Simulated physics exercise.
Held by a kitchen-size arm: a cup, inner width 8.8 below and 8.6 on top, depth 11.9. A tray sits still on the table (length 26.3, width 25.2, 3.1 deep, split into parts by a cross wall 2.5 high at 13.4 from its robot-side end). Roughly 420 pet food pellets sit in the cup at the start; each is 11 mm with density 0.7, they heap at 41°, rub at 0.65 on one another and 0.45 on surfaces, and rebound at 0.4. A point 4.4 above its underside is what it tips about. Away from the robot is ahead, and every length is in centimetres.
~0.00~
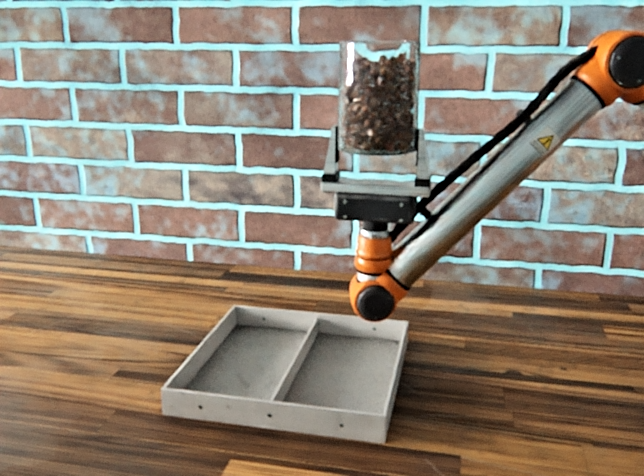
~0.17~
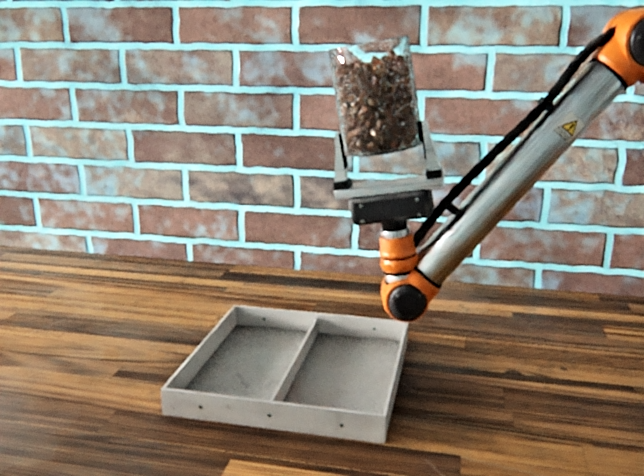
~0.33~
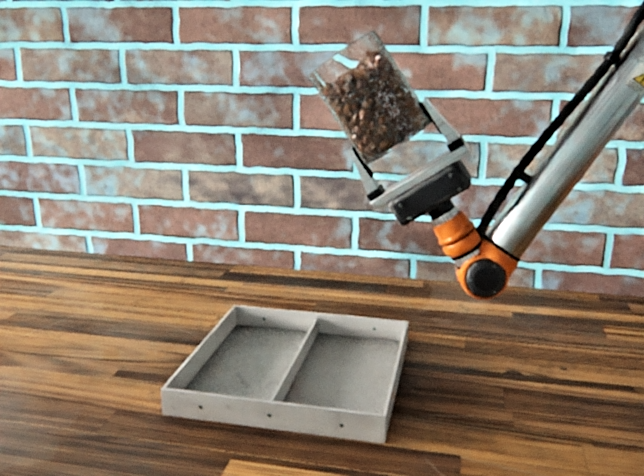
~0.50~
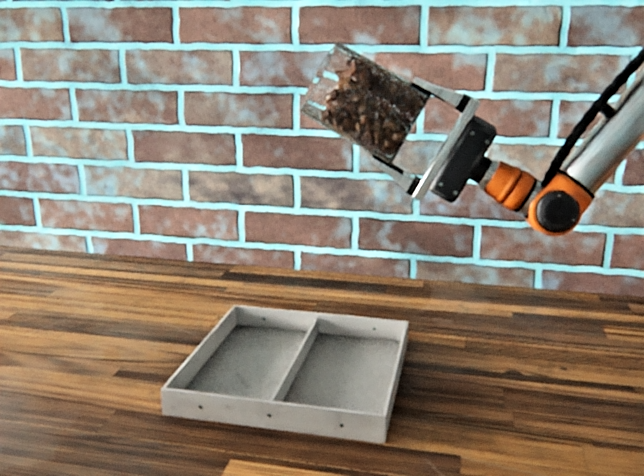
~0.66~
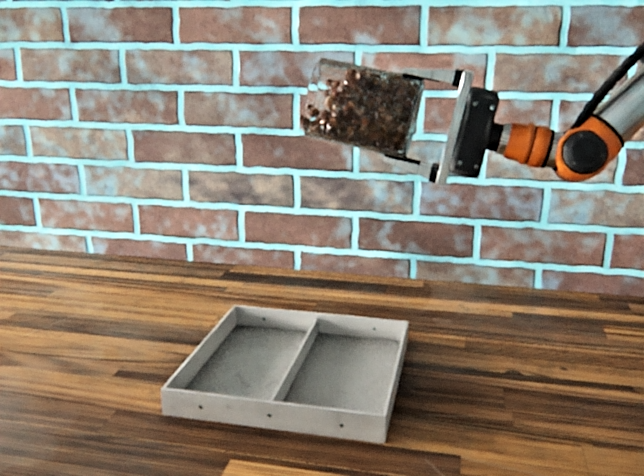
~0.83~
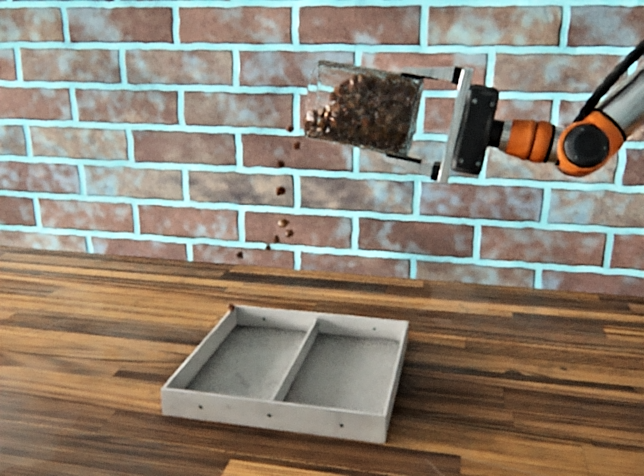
A robot arm tips a clear cup of brown pellets leftward, and a few drop out.
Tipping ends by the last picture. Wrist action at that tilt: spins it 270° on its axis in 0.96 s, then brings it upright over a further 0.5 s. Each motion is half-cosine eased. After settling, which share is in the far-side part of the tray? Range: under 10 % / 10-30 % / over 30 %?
10 to 30 %.
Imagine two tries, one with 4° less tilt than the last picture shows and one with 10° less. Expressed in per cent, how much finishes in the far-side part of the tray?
About 10 and 5 per cent.
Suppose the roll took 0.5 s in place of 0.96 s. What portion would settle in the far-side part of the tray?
It would then come to about 5 per cent.
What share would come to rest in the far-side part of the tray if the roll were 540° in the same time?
15 %.
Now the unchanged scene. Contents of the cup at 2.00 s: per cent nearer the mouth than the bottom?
Around 35 per cent.
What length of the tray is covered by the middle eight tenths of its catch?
10 cm, roughly.
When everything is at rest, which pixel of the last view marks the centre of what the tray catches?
Centre point: Close to (241, 367).
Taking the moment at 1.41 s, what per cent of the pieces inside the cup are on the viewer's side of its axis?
Some 60 percent of the contents is nearer the viewer than the centre line.
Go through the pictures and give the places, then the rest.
Cup middle at (379, 98), upright; upper third of the load around (379, 80), from x 345 to 410, top at y 60; 422 in the cup, in the first picture.
Cup middle at (376, 98), tipped 10°; upper third of the load around (377, 80), from x 340 to 415, top at y 60, in the second picture.
Cup middle at (371, 100), tipped 35°; upper third of the load around (372, 83), from x 330 to 420, top at y 55, in the third picture.
Cup middle at (367, 105), tipped 62°; upper third of the load around (368, 89), from x 325 to 420, top at y 60, in the fourth picture.
Cup middle at (365, 108), tipped 79°; upper third of the load around (375, 92), from x 305 to 415, top at y 75, in the fifth picture.
Cup middle at (365, 109), tipped 81°; upper third of the load around (378, 94), from x 230 to 415, top at y 75; 413 in the cup, 9 in flight or on a rim, in the sixth picture.
After 1.41 s, tipped 81°, highest piece 40 above the table; 393 in the cup, 18 in the far-side part, 2 on the table or floor, 9 in flight or on a rim.
After 2.00 s, tipped 51°, highest piece 40 above the table; 354 in the cup, 55 in the far-side part, 3 on the table or floor, 2 in the robot-side part, 8 in flight or on a rim.
After 2.49 s, upright, highest piece 42 above the table; 353 in the cup, 64 in the far-side part, 3 on the table or floor, 2 in the robot-side part.
After 3.19 s, upright, highest piece 42 above the table; 353 in the cup, 64 in the far-side part, 3 on the table or floor, 2 in the robot-side part.
At rest, 353 in the cup, 64 in the far-side part, 3 on the table or floor, 2 in the robot-side part. That is 15 % in the far-side part of the tray.
